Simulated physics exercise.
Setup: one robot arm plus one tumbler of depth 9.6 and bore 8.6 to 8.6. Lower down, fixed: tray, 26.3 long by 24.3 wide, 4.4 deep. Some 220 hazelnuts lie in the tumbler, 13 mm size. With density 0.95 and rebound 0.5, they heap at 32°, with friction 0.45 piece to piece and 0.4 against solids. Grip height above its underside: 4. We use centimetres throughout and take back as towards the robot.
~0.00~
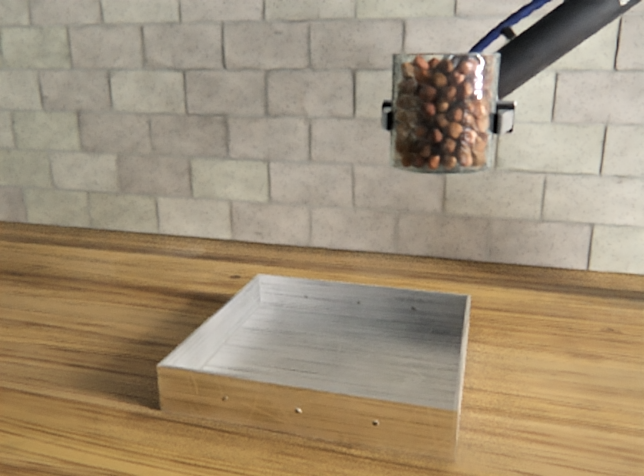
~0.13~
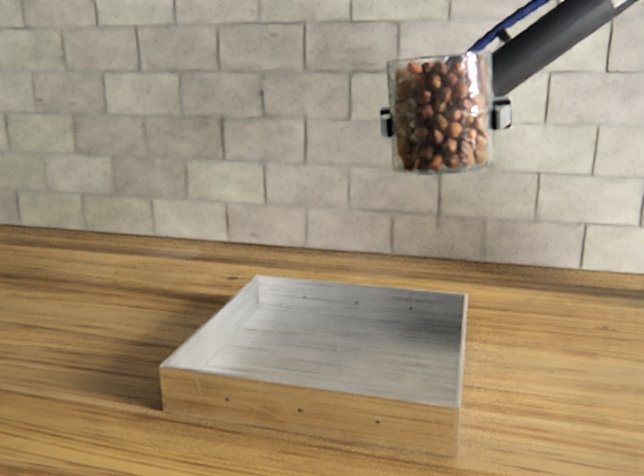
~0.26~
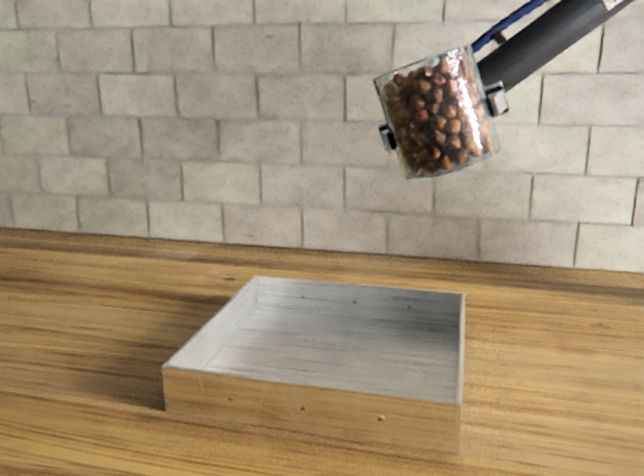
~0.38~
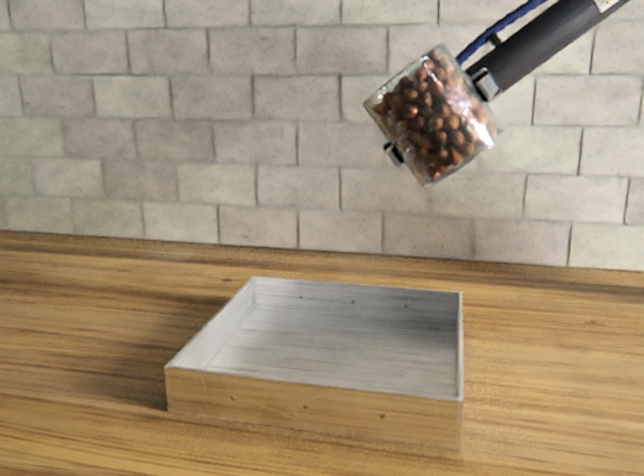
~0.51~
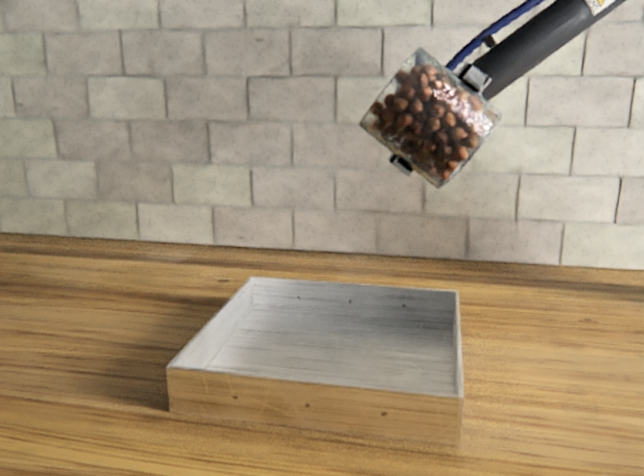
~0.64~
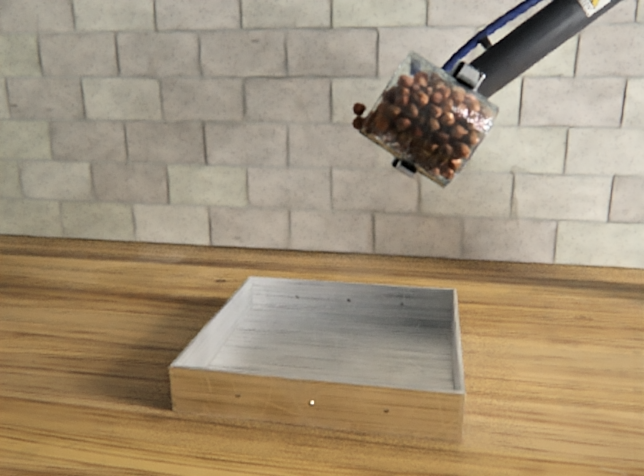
A glass tumbler packed with brown hazelnuts, gripped by a robot arm, starts upright above an empty, shallow square tray on a wooden surface. The arm tilts it steadily to the left until it leans steeply, and the nuts shift toward the rim, where a few poke out past the edge.
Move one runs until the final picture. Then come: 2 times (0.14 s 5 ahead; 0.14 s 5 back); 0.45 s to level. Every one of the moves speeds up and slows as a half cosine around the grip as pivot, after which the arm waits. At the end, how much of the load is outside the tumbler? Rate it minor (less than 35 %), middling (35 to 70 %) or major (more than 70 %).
Minor, less than 35 %.
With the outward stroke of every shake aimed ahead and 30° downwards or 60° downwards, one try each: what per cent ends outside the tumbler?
It comes to around 10 per cent on the first try and around 5 per cent on the second.
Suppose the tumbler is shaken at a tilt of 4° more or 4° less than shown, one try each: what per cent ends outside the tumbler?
First try around 35 %, second around 20 %.
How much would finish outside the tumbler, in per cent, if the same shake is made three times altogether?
That change gives some 35 percent.
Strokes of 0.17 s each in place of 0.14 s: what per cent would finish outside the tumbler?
I'd expect close to 15 in a hundred.
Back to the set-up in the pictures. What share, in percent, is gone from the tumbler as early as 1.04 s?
Roughly 15 per cent by then.
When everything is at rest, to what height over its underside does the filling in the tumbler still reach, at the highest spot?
Some 9.0 cm.
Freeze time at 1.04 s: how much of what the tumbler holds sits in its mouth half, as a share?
I'd say close to 45 per cent.
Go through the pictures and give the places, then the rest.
Tumbler middle at (442, 113), level; upper third of the load around (444, 86), from x 400 to 485, top at y 65; 222 in the tumbler, in the first frame.
Tumbler middle at (441, 114), tilted 6° forward; upper third of the load around (440, 89), from x 400 to 480, top at y 60, in the second frame.
Tumbler middle at (437, 116), tilted 20° forward; upper third of the load around (439, 92), from x 390 to 485, top at y 55, in the third frame.
Tumbler middle at (434, 118), tilted 38° forward; upper third of the load around (437, 96), from x 380 to 490, top at y 55, in the fourth frame.
Tumbler middle at (430, 120), tilted 52° forward; upper third of the load around (432, 101), from x 380 to 485, top at y 75, in the fifth frame.
Tumbler middle at (429, 121), tilted 58° forward; upper third of the load around (431, 103), from x 360 to 485, top at y 80; 222 in the tumbler, in the sixth frame.
By 1.04 s, tilted 58° forward, highest piece 29 above the table; 188 in the tumbler, 23 in the tray, 11 in flight or on a rim.
By 1.45 s, tilted 24° forward, highest piece 30 above the table; 164 in the tumbler, 54 in the tray, 2 on the table or floor, 2 in flight or on a rim.
By 1.85 s, level, highest piece 31 above the table; 164 in the tumbler, 55 in the tray, 3 on the table or floor.
By 2.90 s, level, highest piece 31 above the table; 164 in the tumbler, 55 in the tray, 3 on the table or floor.
Final count, 164 in the tumbler, 55 in the tray, 3 on the table or floor. That is 26 % outside the tumbler.
